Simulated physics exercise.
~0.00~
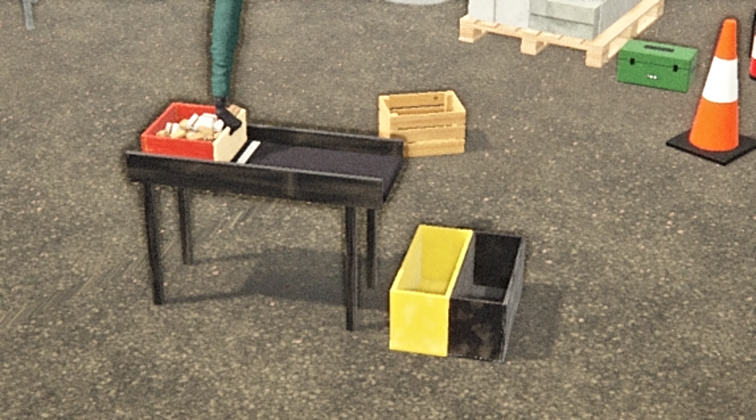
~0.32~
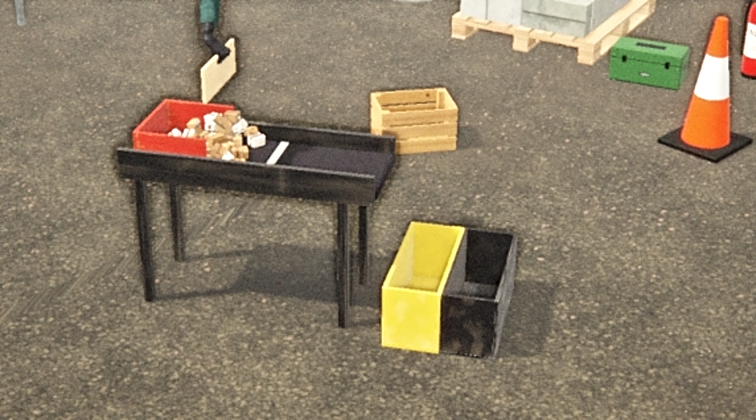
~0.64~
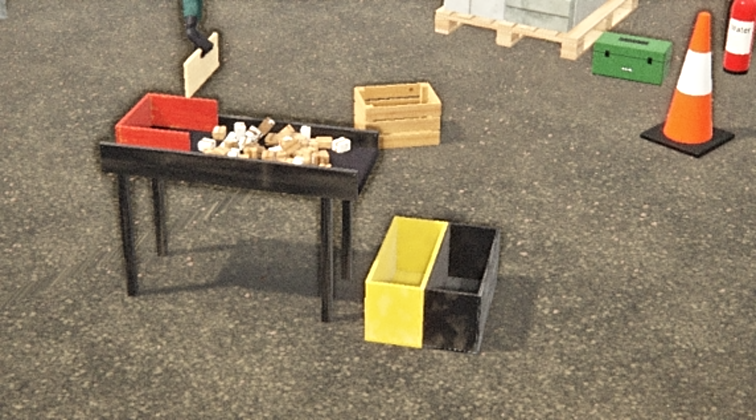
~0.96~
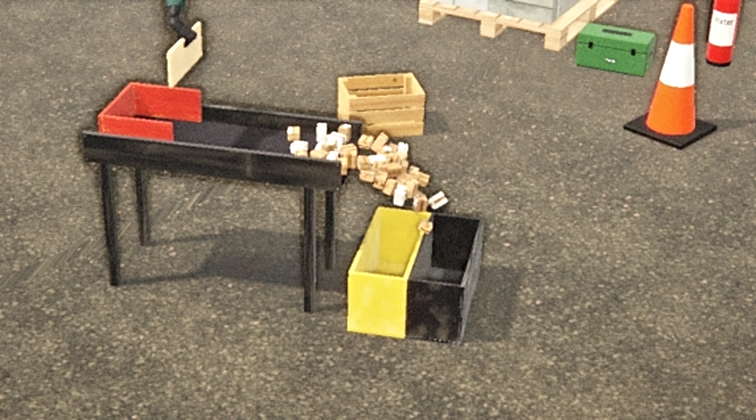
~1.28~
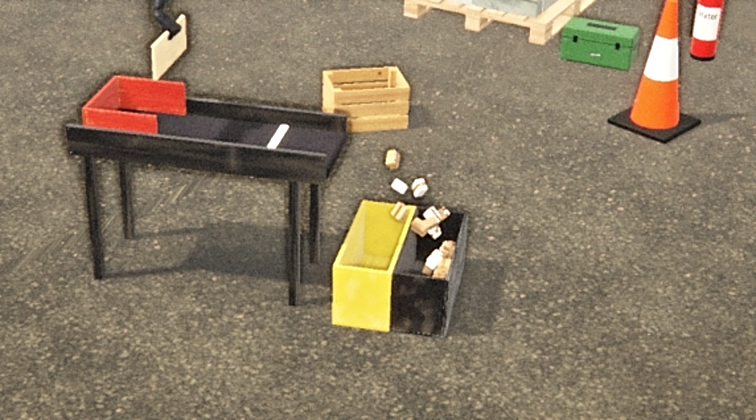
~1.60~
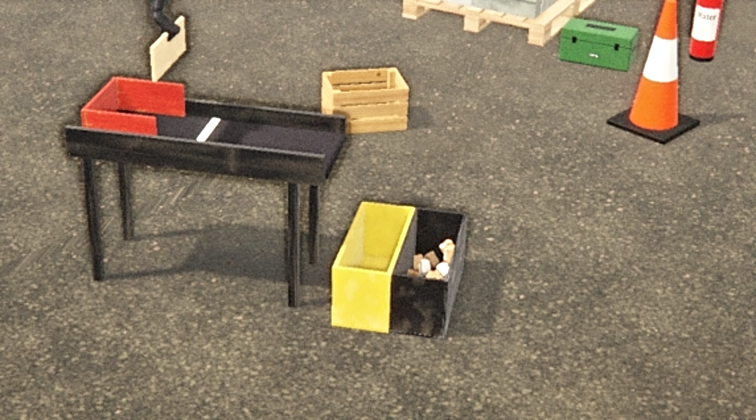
A conveyor belt carries little parcels right from a red pen and drops them into the black bin.
